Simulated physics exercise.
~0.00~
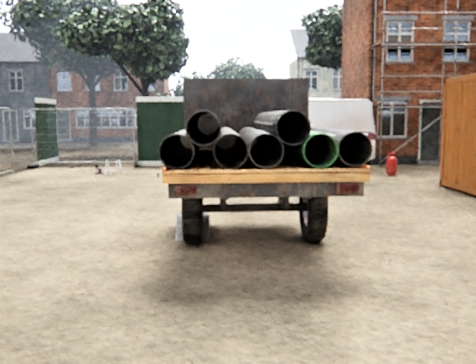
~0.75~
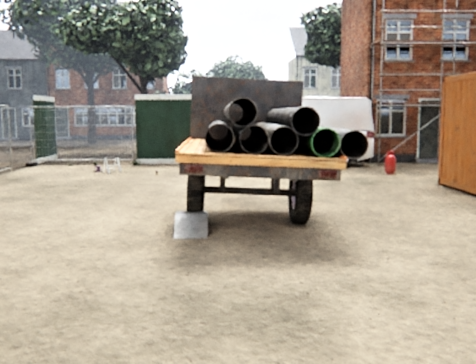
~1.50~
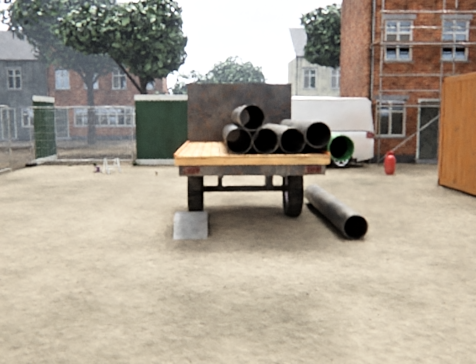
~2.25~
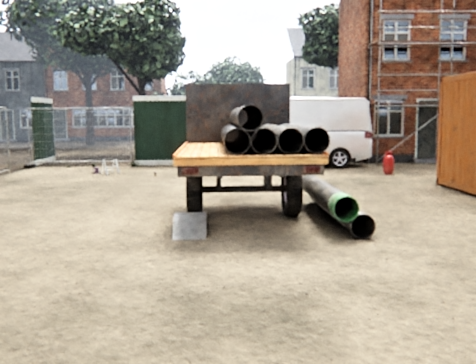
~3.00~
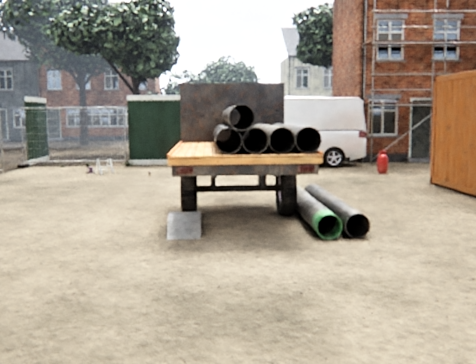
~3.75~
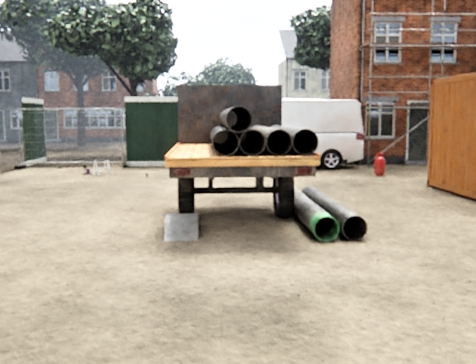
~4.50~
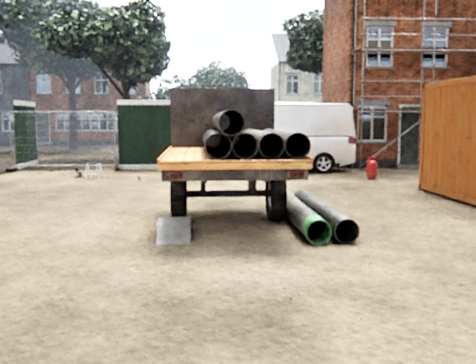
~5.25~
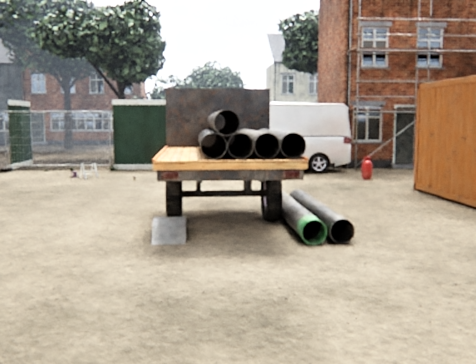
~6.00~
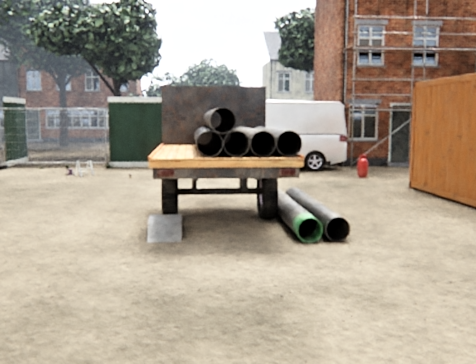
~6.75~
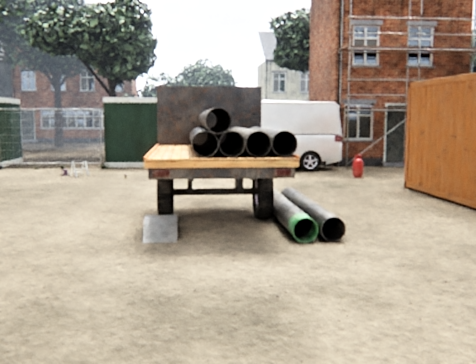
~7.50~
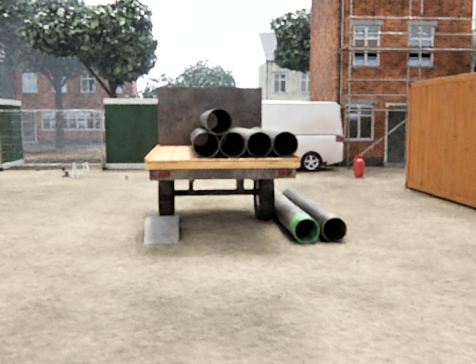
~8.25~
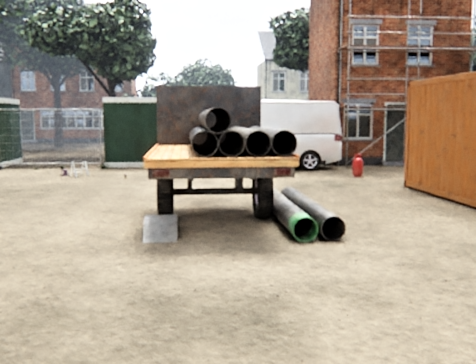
In a bare yard with brick buildings, scaffolding and trees behind, a flat trailer is seen from the rear at about deck height. Seven dark pipes lie on its wooden deck, one of them with a green rim near the right, while a white van stands behind and an orange container is at the right. The trailer jolts and the pipes shift right. A black pipe drops off the right side, then the green one follows it down. The view drifts slightly right as both settle side by side on the ground, green on the left, with five pipes still stacked on the deck.
